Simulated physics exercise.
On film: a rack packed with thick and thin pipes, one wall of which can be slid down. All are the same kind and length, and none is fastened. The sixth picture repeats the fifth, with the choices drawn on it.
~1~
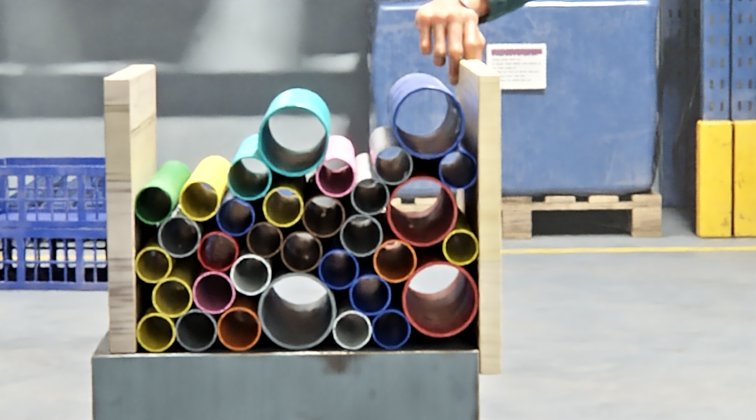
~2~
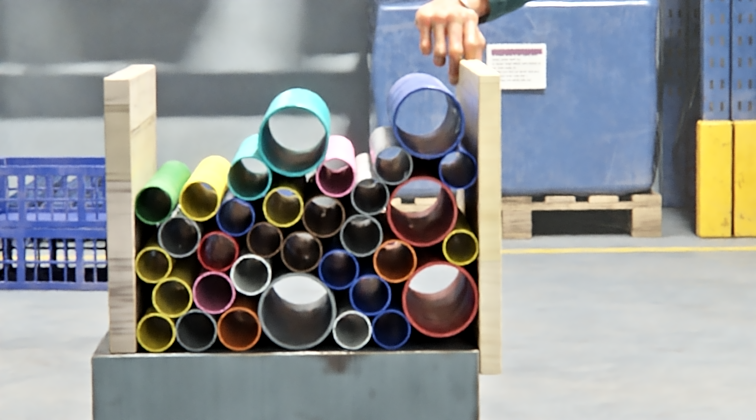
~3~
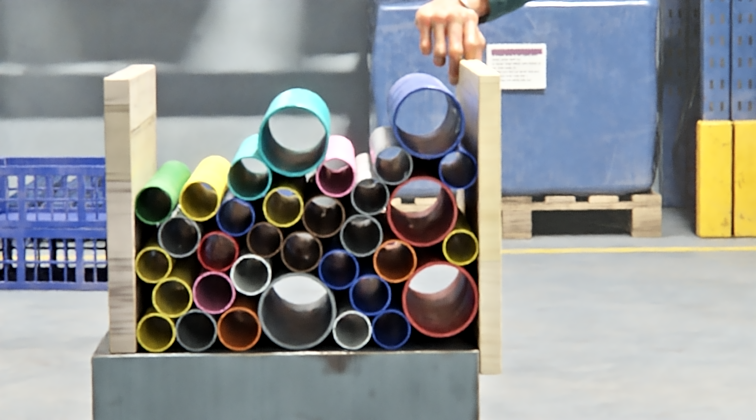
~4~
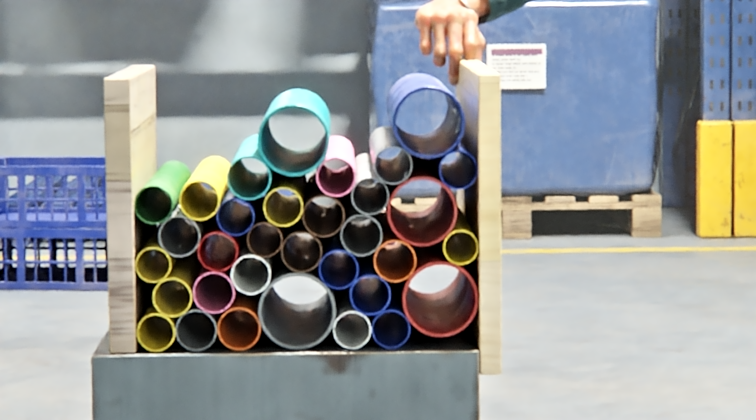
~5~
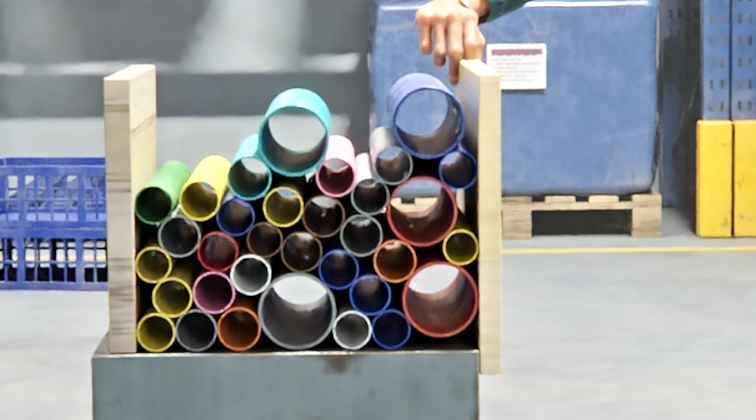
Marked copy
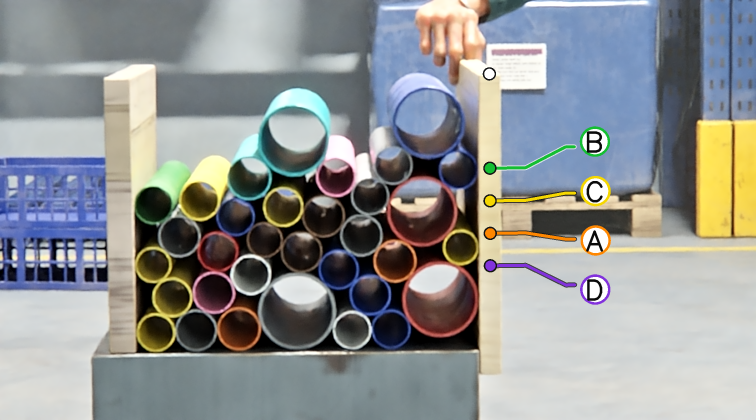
Colorful pipes, some thick and some thin, sat stacked between two upright wooden boards on a metal base, while a hand hovered at the top of the right board and nothing visibly moved.
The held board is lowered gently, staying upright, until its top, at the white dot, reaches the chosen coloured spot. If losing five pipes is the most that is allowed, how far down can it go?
Lower it to D and no more.
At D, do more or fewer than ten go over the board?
It loses fewer than ten.
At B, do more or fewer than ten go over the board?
Fewer than ten.
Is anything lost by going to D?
At D: Yes.
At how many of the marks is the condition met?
Four of them.
On the marked copy, A at (490, 234); B at (490, 168); C at (490, 201); D at (490, 265); the white dot at (489, 74).
Following D. Soon after the start, top of the board (478, 158).
Later, top of the board (479, 256).
In the end, top of the board (479, 264), two out over the board.
As for the rest, A two out over the board; B none out over the board; C none out over the board.
